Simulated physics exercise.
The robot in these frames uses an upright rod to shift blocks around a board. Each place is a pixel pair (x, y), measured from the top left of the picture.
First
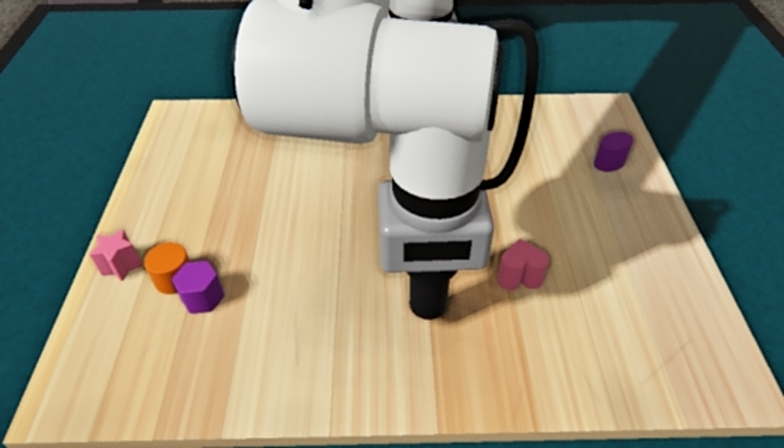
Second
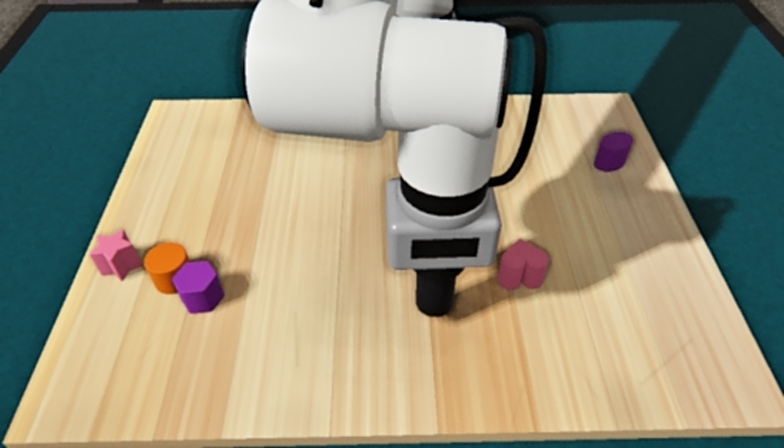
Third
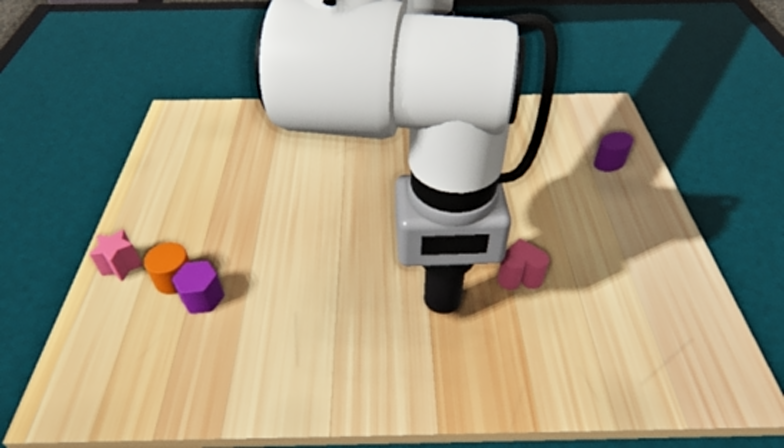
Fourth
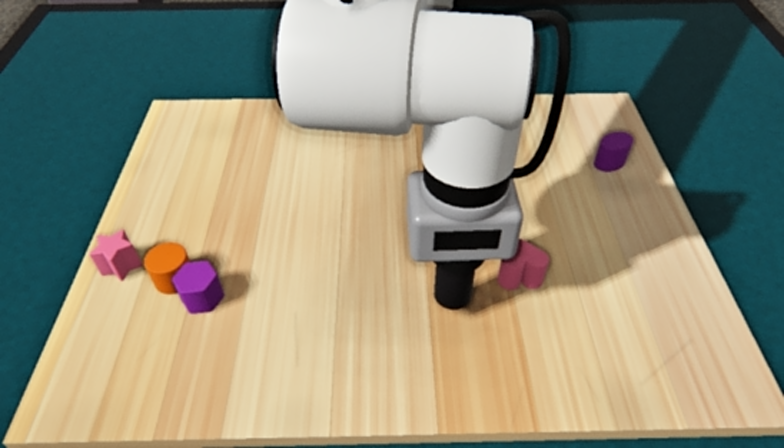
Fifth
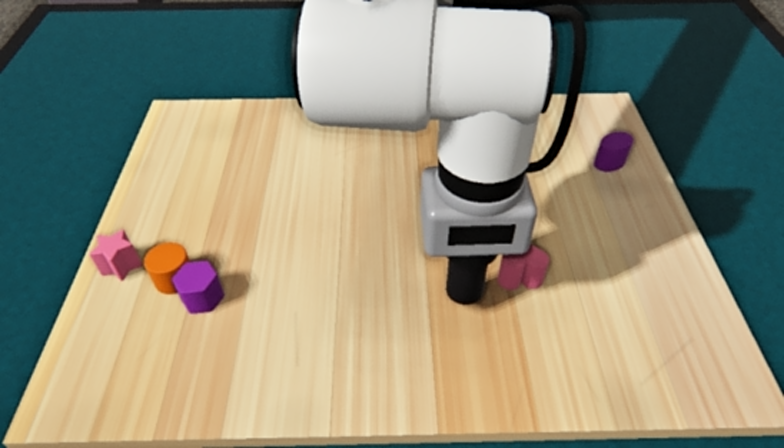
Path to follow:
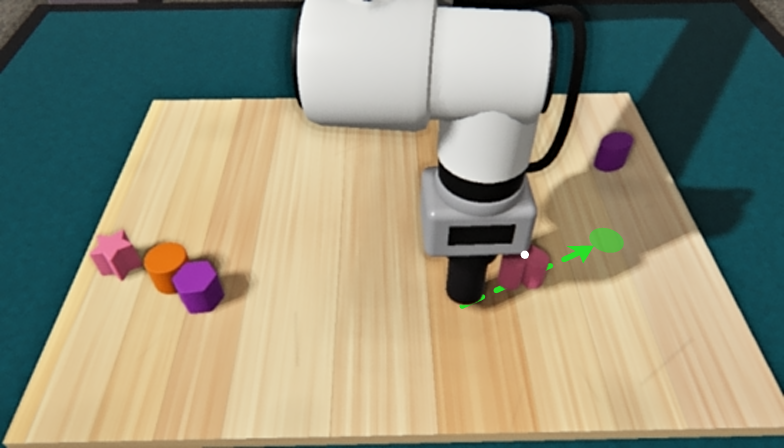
A white robot arm holding an upright black rod slides slowly a short way to the right and slightly away over a pale wooden board on a dark teal surface, seen from above by a still camera. A pink star, orange cylinder and purple hexagonal block sit at left, a pinkish-red heart right of the rod, and a purple block at upper right. The rod nears the heart while every block stays put.
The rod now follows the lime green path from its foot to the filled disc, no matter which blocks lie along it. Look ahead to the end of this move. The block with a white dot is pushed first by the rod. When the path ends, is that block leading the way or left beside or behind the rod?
It rides in front to the end.
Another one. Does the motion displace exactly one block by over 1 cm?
Yes, it checks out.
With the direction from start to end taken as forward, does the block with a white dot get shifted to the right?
No - that is not the case.
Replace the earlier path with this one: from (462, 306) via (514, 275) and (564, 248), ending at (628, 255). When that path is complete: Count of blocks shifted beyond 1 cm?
I expect one block to move.
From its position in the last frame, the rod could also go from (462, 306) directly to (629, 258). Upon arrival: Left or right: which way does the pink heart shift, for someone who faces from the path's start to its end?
Taking start-to-end as forward, the block's sideways shift goes to the left.
Path on the board, in a line from (462, 306) to (606, 240); the dot is on the pink heart.
On the path given first. One third of the way, rod at (518, 267); pink heart at (550, 243).
Two thirds of the way, rod at (566, 245); pink heart at (593, 218), turned 15° anticlockwise.
At the end, rod at (613, 224); pink heart at (623, 193), turned 55° anticlockwise.
